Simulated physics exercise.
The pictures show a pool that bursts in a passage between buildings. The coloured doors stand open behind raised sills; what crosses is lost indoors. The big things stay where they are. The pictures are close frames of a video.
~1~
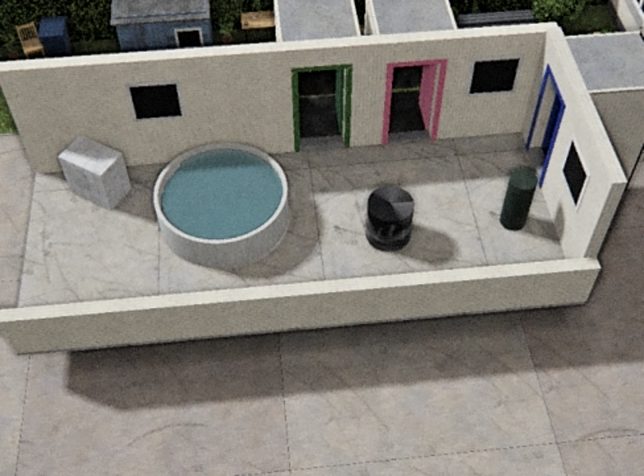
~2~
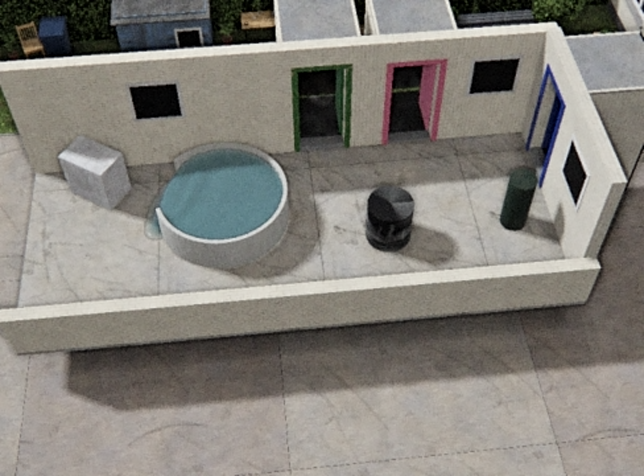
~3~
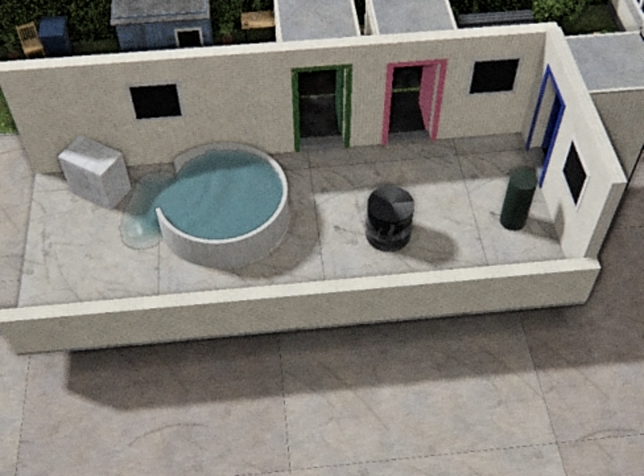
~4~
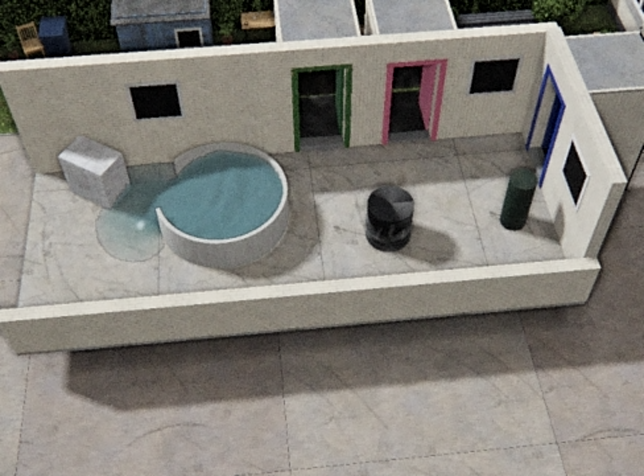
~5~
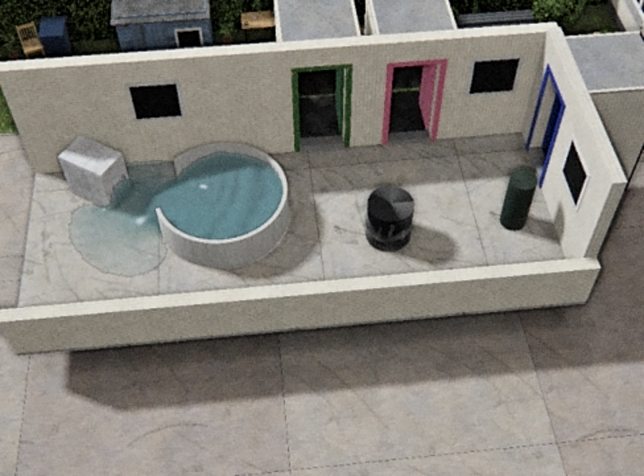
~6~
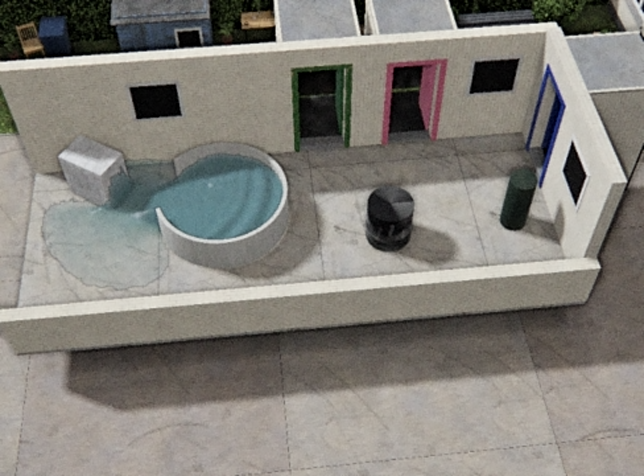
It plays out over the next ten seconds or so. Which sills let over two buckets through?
The pink door admits no more than that; the blue door admits no more than that; the green door admits no more than that.
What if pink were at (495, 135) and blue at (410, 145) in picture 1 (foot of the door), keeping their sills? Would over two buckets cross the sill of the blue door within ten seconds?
Blue holds.
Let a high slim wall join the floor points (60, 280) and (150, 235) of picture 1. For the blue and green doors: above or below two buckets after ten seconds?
Blue stays under; green keeps below it.
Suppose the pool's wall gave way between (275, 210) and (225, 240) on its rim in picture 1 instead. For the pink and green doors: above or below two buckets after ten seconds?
One by one: The pink one is over, the green one lets less in.
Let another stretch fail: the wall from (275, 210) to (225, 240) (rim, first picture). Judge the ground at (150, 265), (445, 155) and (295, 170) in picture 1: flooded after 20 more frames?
In that order: Wet, free of water, clear.
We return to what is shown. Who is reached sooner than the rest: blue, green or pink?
The one in green.
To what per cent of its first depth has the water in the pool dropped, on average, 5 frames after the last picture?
Near 66 in a hundred.
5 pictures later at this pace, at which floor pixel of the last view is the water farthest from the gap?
I would point to (32, 307).
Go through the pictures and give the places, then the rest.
Still water in the pool at (221, 193), in the first picture.
Water pours out at (164, 202) and has run to a hidden place, in the second picture.
Water pours out at (165, 203) and has run to (136, 245), in the third picture.
The front is at (129, 170), out from the gap at (165, 204), in the fourth picture.
The front is at a hidden place, out from the gap at (165, 204), in the fifth picture.
The front is at (48, 230), out from the gap at (165, 203), in the sixth picture.
A moment on, water covers 20 % of the floor; the pink door not reached, the blue door not reached, the green door not reached.
Next, water covers 25 % of the floor; the pink door not reached, the blue door not reached, the green door not reached.
Then, water covers 40 % of the floor; the pink door not reached, the blue door not reached, the green door wet at the sill, nothing in.
Later, water covers 65 % of the floor; the pink door wet at the sill, nothing in, the blue door wet at the sill, nothing in, the green door wet at the sill, nothing in.
In the end, water covers 80 % of the floor; the pink door wet at the sill, nothing in, the blue door wet at the sill, nothing in, the green door wet at the sill, nothing in.
